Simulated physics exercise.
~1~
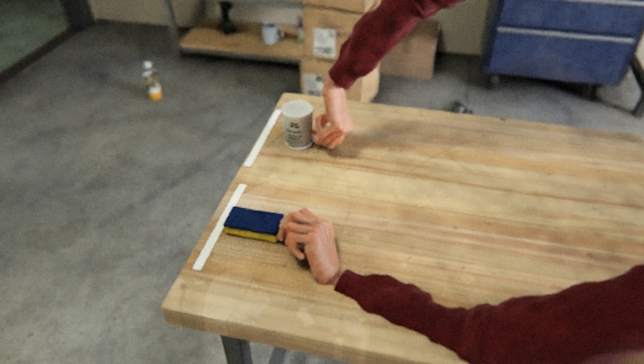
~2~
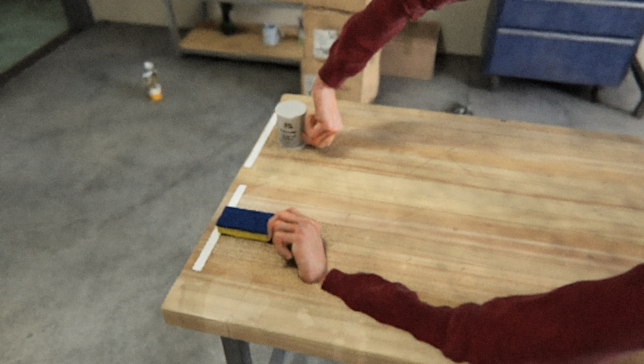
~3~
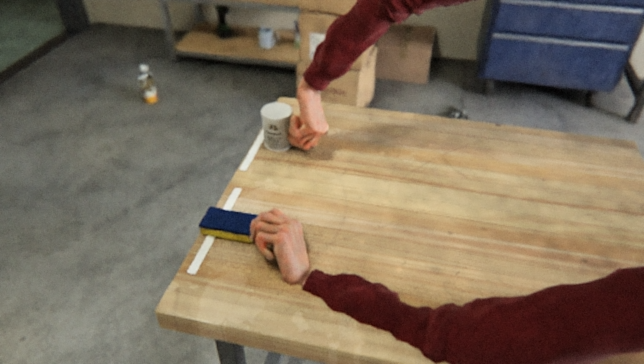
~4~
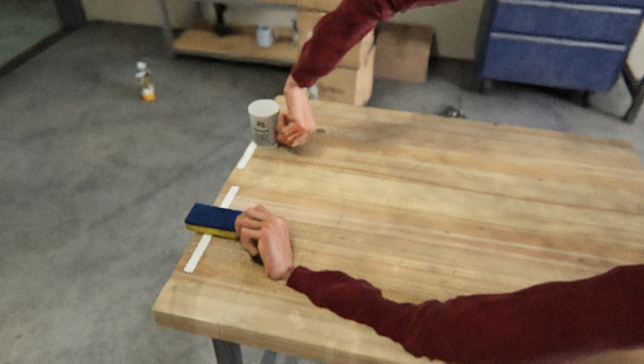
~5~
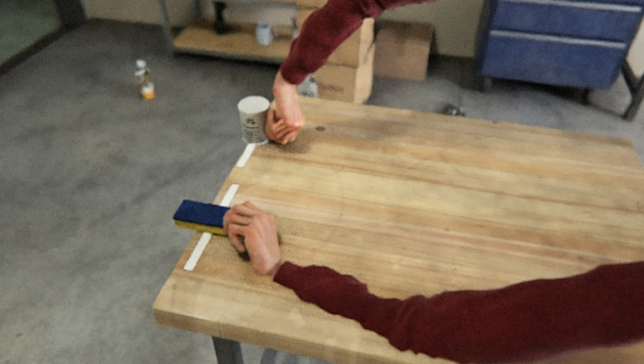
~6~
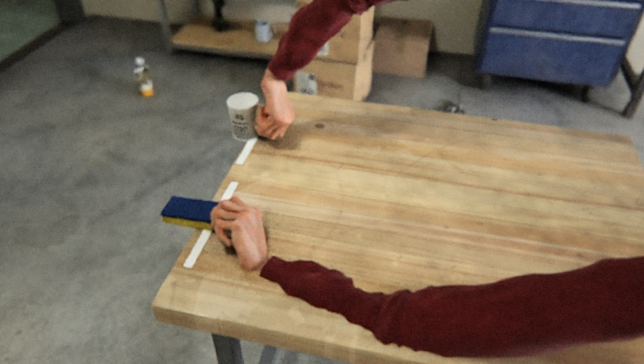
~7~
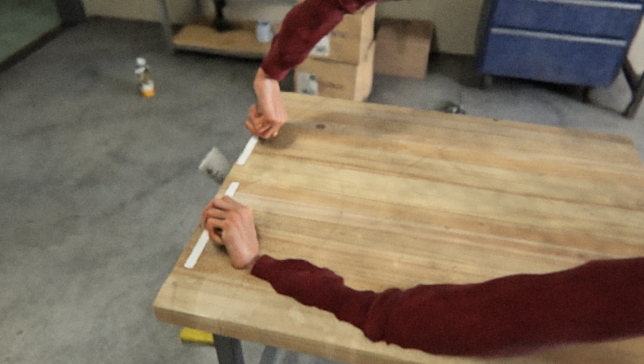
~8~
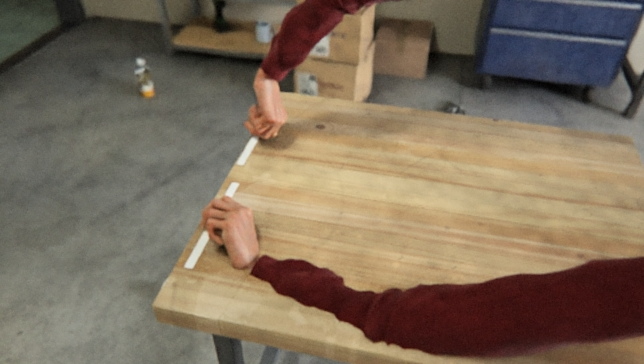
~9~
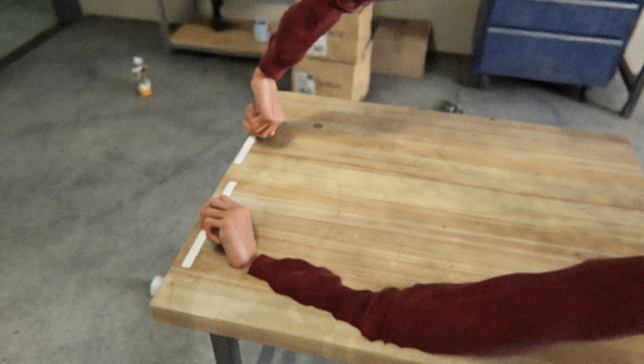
Two hands in dark red sleeves slid a blue-topped yellow sponge and a white pot left across a wooden table, past strips of white tape, until both tipped over the edge and fell, leaving the hands resting near the tape.
